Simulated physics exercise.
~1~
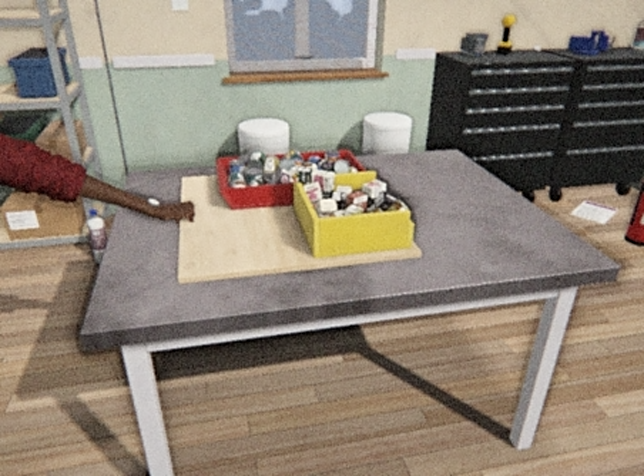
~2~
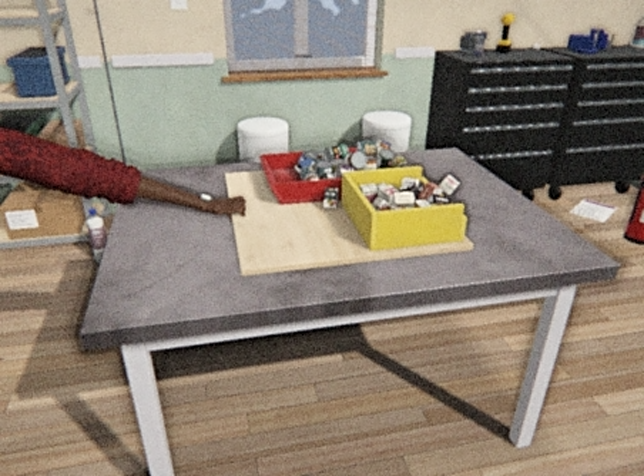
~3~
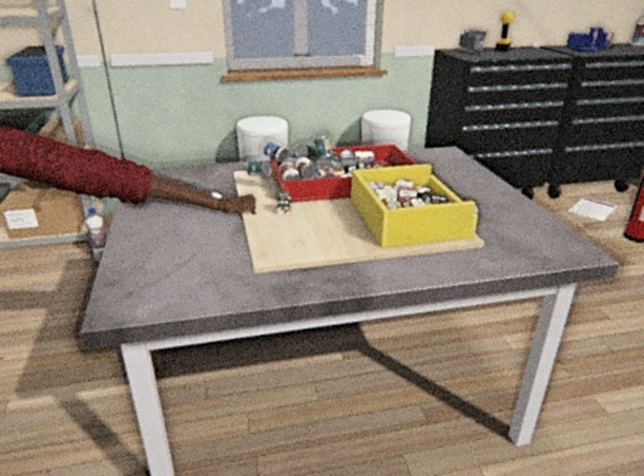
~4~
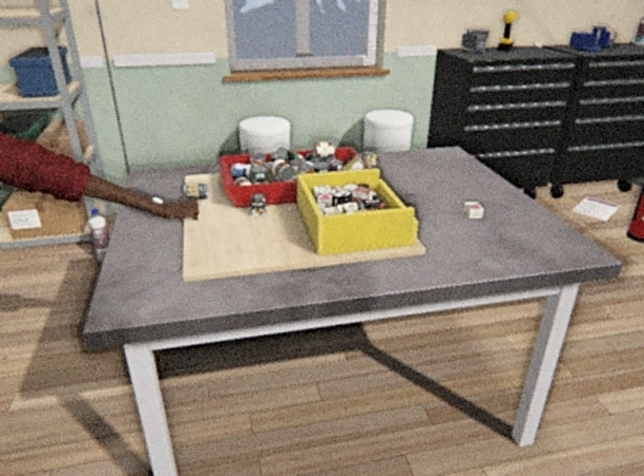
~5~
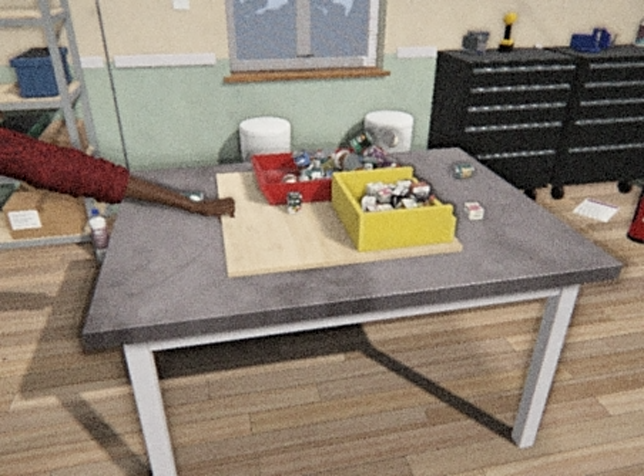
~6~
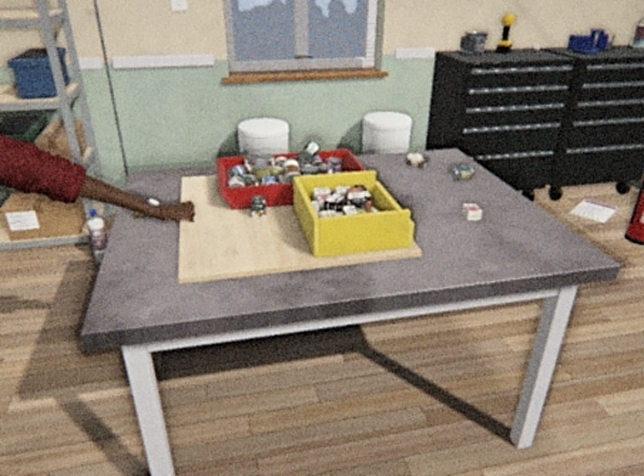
We see a hand at the left of a grey table slide a wooden board bearing red and yellow trays of small items right and back repeatedly; a few pieces spill onto the board and table, and both trays end near their starting place, still mostly full.
